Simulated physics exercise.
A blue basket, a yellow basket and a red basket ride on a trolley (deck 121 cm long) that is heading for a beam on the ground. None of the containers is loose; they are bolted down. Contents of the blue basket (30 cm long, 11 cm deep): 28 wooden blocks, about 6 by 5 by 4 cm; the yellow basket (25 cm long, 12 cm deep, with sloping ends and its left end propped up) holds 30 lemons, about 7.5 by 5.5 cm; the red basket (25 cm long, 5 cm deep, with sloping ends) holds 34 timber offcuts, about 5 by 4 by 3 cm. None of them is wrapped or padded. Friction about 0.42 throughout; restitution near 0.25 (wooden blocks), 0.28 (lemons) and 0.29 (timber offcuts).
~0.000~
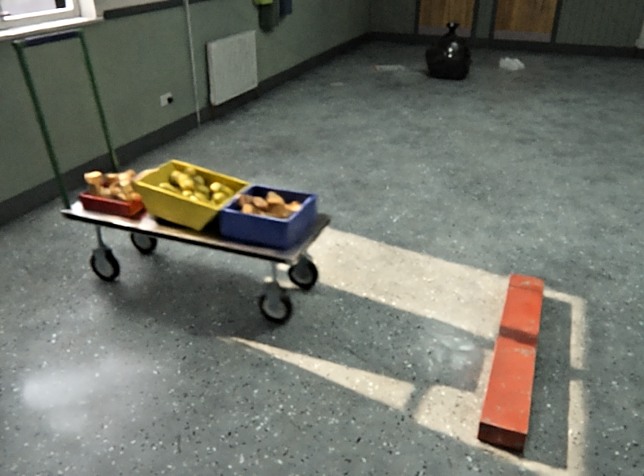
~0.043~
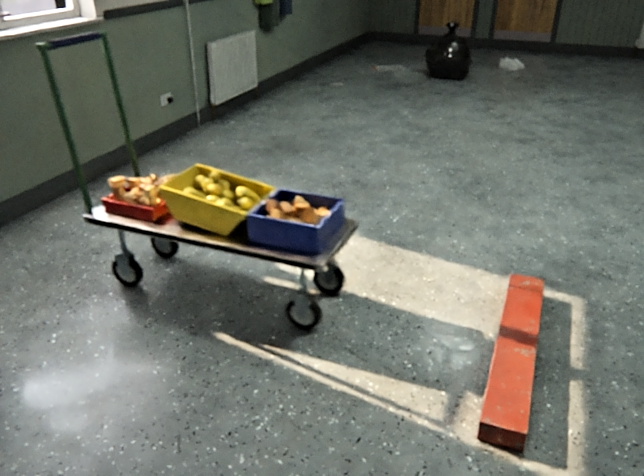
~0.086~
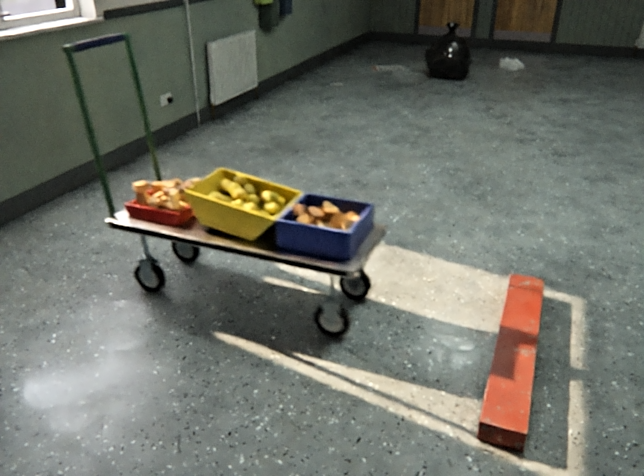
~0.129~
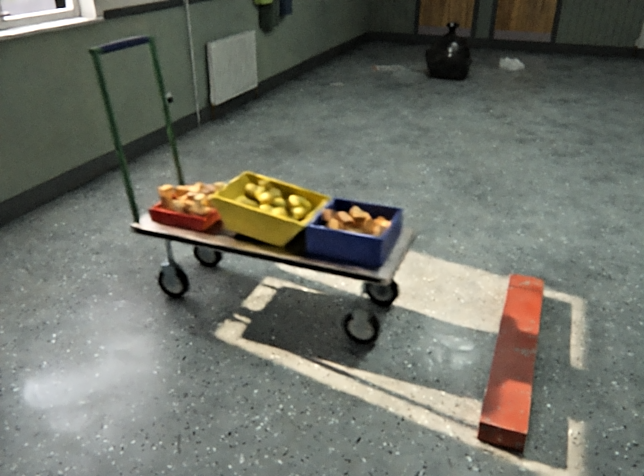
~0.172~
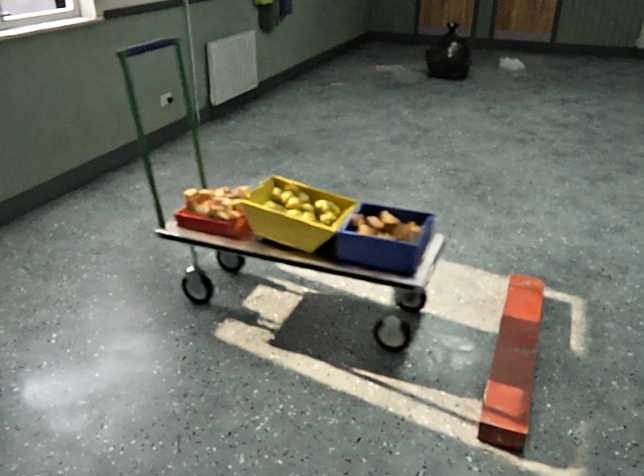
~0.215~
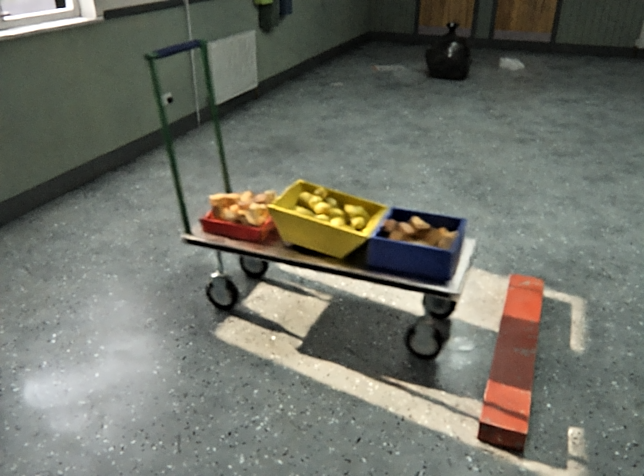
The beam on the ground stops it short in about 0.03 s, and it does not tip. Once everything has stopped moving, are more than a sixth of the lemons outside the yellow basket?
Yes.
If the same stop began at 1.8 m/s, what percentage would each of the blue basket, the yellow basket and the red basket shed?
In that case the blue basket sheds 0 per cent of its load, the yellow basket 0 per cent, and the red basket 30 per cent.
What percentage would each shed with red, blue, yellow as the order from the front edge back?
In that arrangement the blue basket sheds 10 per cent of its load, the yellow basket 30 per cent, and the red basket 40 per cent.
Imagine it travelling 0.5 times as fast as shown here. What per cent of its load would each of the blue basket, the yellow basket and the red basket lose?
In that case the blue basket sheds 0 per cent, the yellow basket 0 per cent and the red basket 30 per cent.
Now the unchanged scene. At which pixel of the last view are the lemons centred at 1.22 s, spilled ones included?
In the last view they're centred near (396, 240).
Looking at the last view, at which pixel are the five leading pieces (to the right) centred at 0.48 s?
(510, 239).
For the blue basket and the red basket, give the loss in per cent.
For the blue basket it's 15 %, and for the red basket it's 40 %.
After 0.26 s, contact.
After 0.36 s, 0 of 28 out of the blue basket, 0 of 30 out of the yellow basket and 9 of 34 out of the red basket.
After 0.48 s, 1 of 28 out of the blue basket, 7 of 30 out of the yellow basket and 10 of 34 out of the red basket.
After 0.71 s, 4 of 28 out of the blue basket, 9 of 30 out of the yellow basket and 12 of 34 out of the red basket.
Final count (at 1.22 s), 4 of 28 out of the blue basket, 9 of 30 out of the yellow basket and 13 of 34 out of the red basket. Asked share, 9 of 30, 30 per cent.
